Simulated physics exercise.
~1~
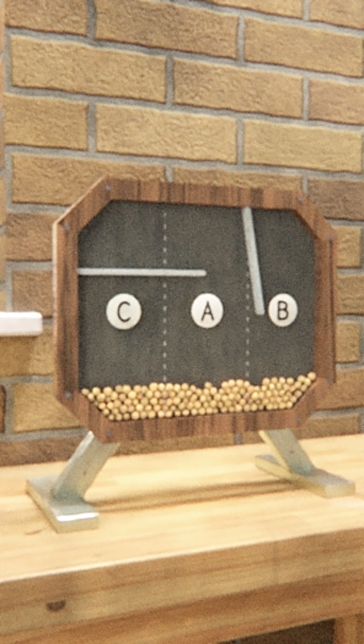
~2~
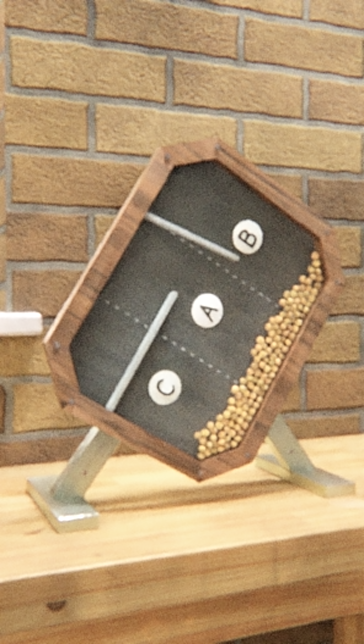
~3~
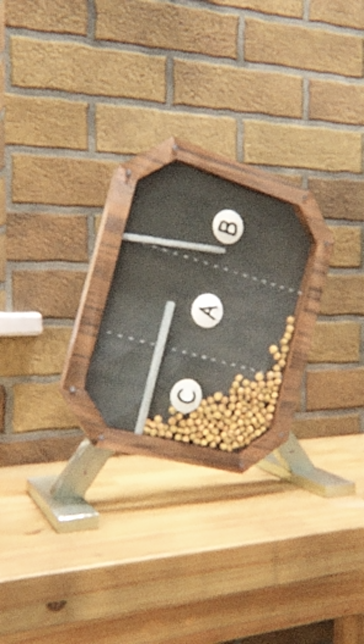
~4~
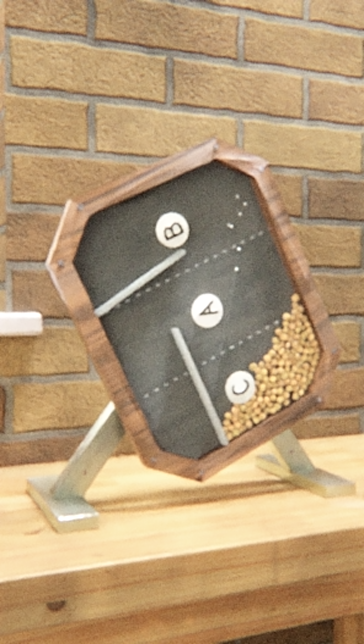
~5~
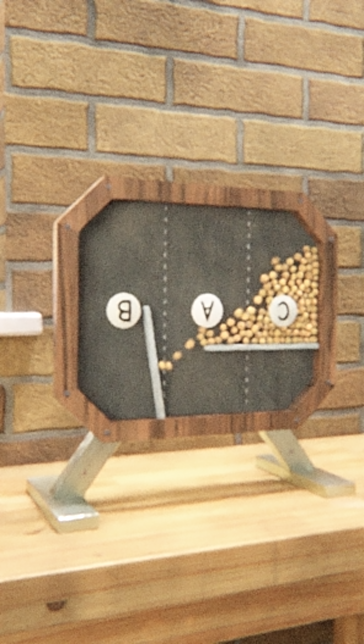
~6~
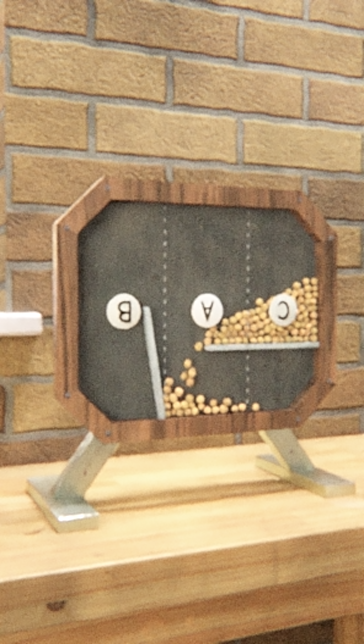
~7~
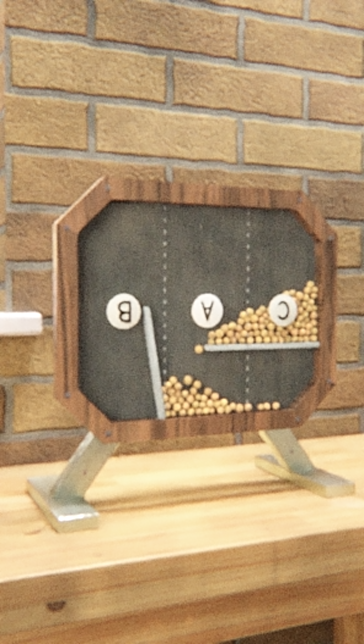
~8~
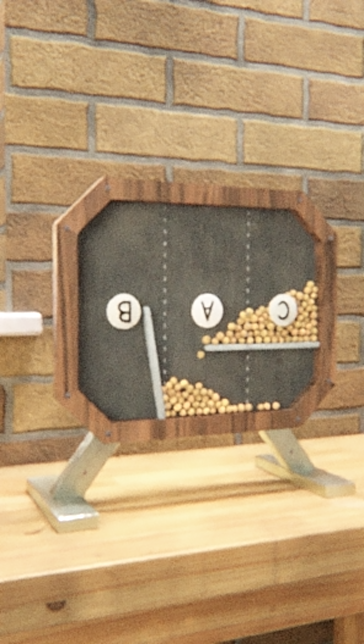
A wood-framed case of pale beads turned anticlockwise on its stand, paused partway, then went on until it was upside down; beads gathered around C spilled off a ledge into A, settling in two heaps with more by C and B empty.
